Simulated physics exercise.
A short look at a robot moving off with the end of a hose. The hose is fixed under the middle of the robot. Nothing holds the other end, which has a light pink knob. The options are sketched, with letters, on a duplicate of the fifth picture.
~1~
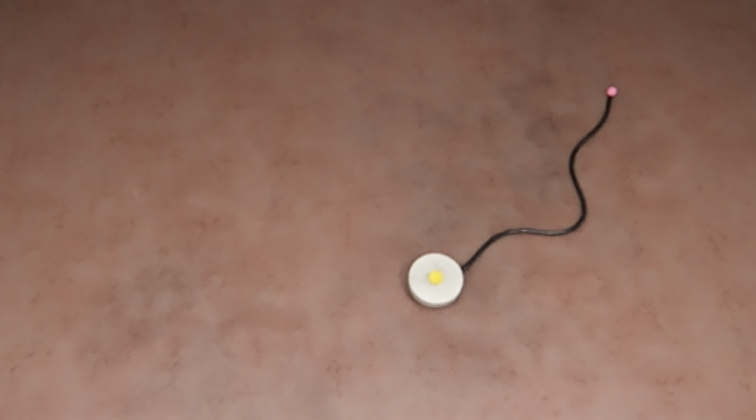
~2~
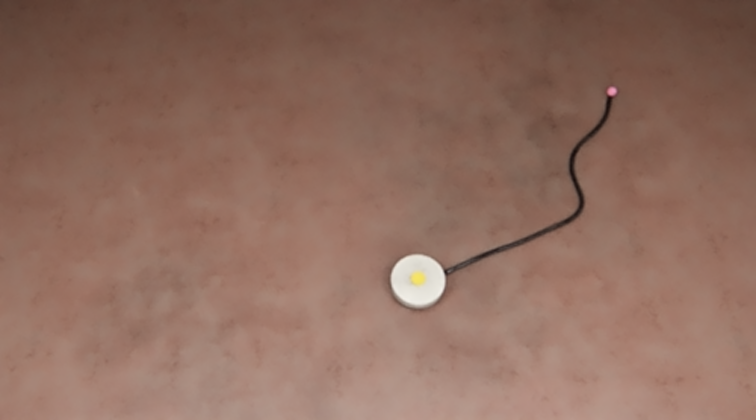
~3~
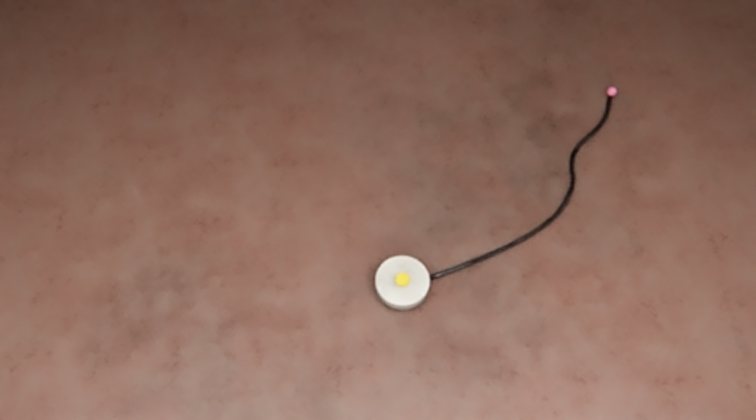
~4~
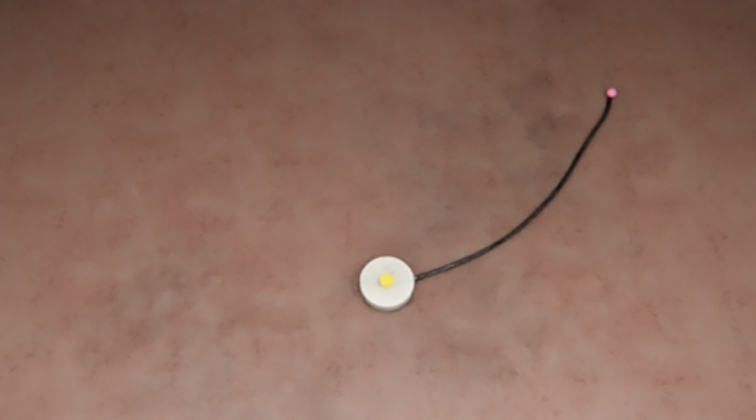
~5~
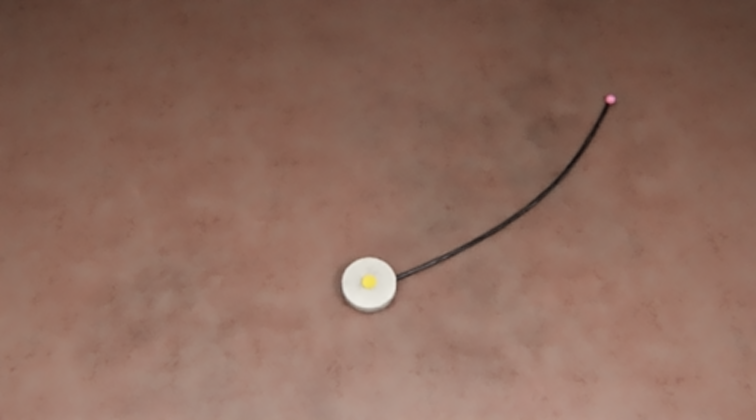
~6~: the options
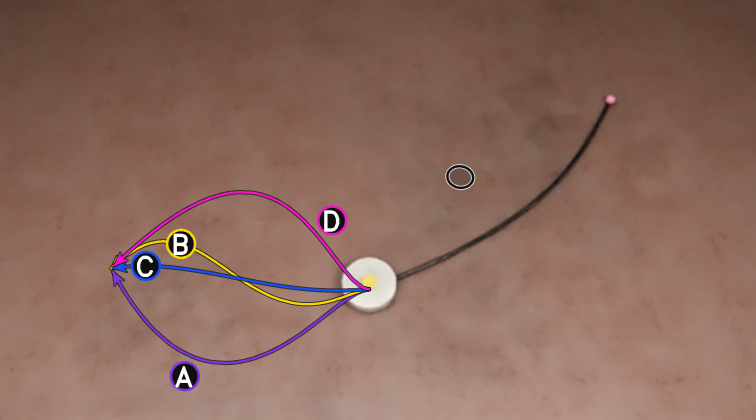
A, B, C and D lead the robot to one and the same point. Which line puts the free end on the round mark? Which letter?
Route D.
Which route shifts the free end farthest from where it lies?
A.
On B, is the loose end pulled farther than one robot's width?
Yes.
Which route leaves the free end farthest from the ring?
That is A.
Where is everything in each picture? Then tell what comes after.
The first frame shows free end (612, 92); robot (435, 281).
The second frame shows robot (418, 282); free end (612, 92).
The third frame shows robot (402, 283); free end (612, 92).
The fourth frame shows robot (387, 284); free end (612, 93).
The fifth frame shows robot (369, 286); free end (610, 99).
On the copy, A from (369, 289) via (226, 363) to (113, 272); B from (369, 289) via (236, 276) to (111, 269); C from (369, 289) via (240, 279) to (113, 268); D from (369, 289) via (257, 193) to (114, 265); the ring at (460, 177).
On D. First, robot (290, 205), middle of the hose (470, 206), free end (595, 125).
Then, robot (180, 207), middle of the hose (362, 188), free end (529, 164).
Finally, robot (108, 265), middle of the hose (292, 207), free end (460, 175); the free end is on the ring.
By contrast, A leaves the free end at (467, 221); B leaves the free end at (472, 202); C leaves the free end at (472, 200).
